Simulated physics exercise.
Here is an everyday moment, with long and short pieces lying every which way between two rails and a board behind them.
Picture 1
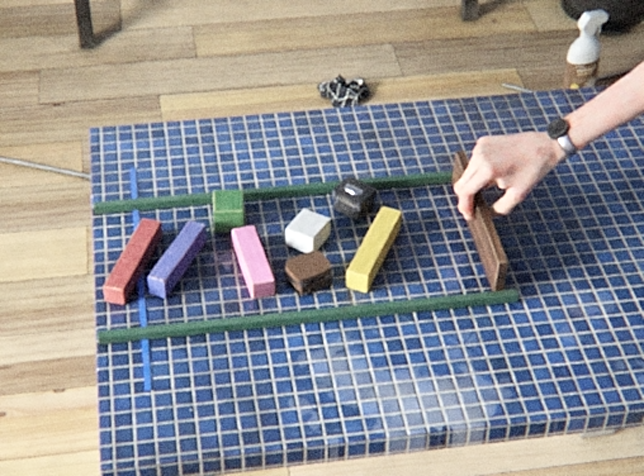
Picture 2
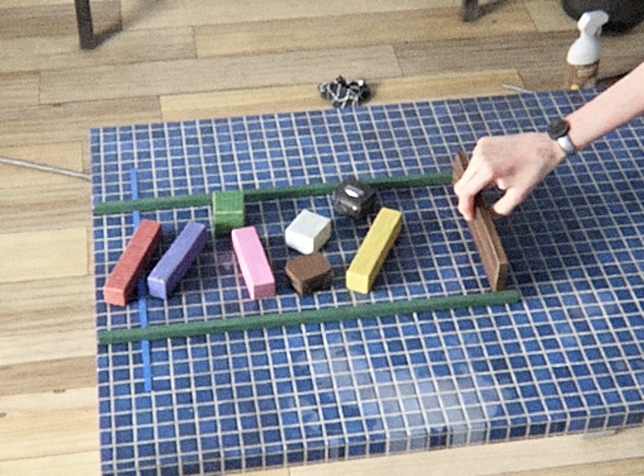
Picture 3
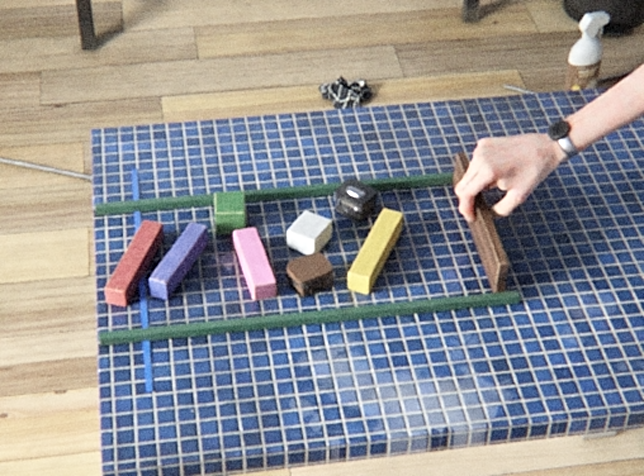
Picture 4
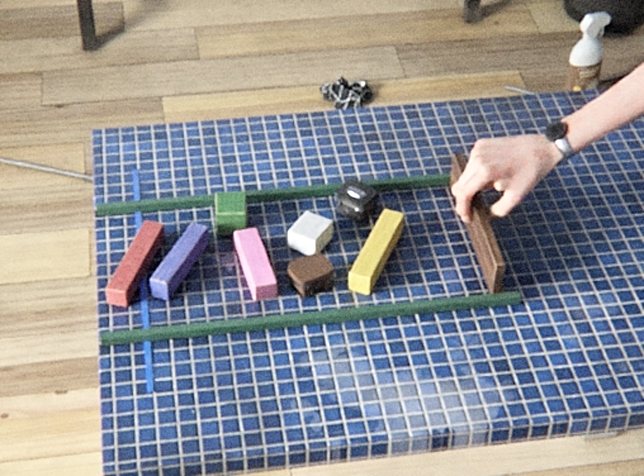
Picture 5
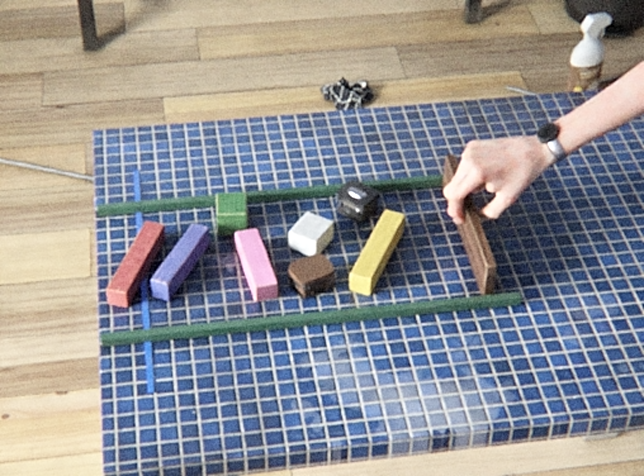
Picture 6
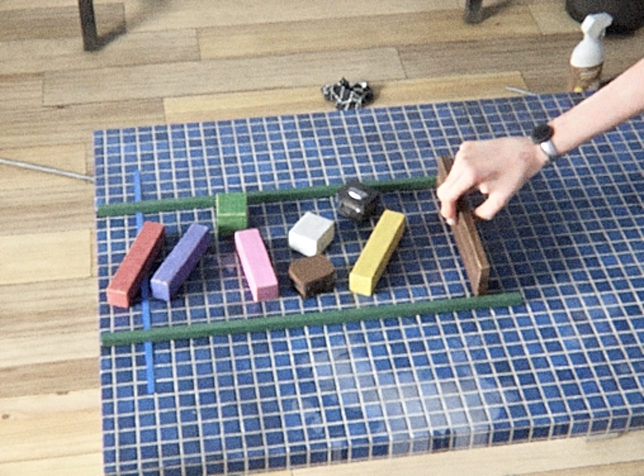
A hand slides a brown board slightly left between two green rails toward scattered colored blocks.
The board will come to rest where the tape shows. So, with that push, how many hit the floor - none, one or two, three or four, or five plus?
The board is going to sweep off three, or four.
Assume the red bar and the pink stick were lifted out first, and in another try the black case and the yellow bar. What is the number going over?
The number fallen is 1, and in the other try 3.
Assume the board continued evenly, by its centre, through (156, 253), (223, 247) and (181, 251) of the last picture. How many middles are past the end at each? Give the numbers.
It would be 3, 0 and 2.
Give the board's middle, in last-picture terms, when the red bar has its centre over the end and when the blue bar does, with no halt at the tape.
The middle would be close to (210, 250) and then close to (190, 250).
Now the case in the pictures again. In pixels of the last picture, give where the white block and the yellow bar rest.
You'll see the white block at (103, 259), with the yellow bar at (133, 276).
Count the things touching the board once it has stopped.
Total: 2.
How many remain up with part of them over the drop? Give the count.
As for overhanging, the count is 3.
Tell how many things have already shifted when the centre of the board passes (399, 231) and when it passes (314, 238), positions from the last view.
So far 1, and 5 at the second.
Early on, none off yet; red bar at rest near (137, 263); blue bar at rest near (182, 261); green block at rest near (232, 214).
A while later, none off yet; red bar at rest near (137, 263); blue bar moving near (178, 261); green block moving near (227, 215).
Further along, none off yet; red bar leaning well over near (78, 275); blue bar travelled about its own width near (102, 266); green block travelled well along near (145, 223).
Finally, the number that fall off is three or four; lost, pink stick, blue bar and red bar.
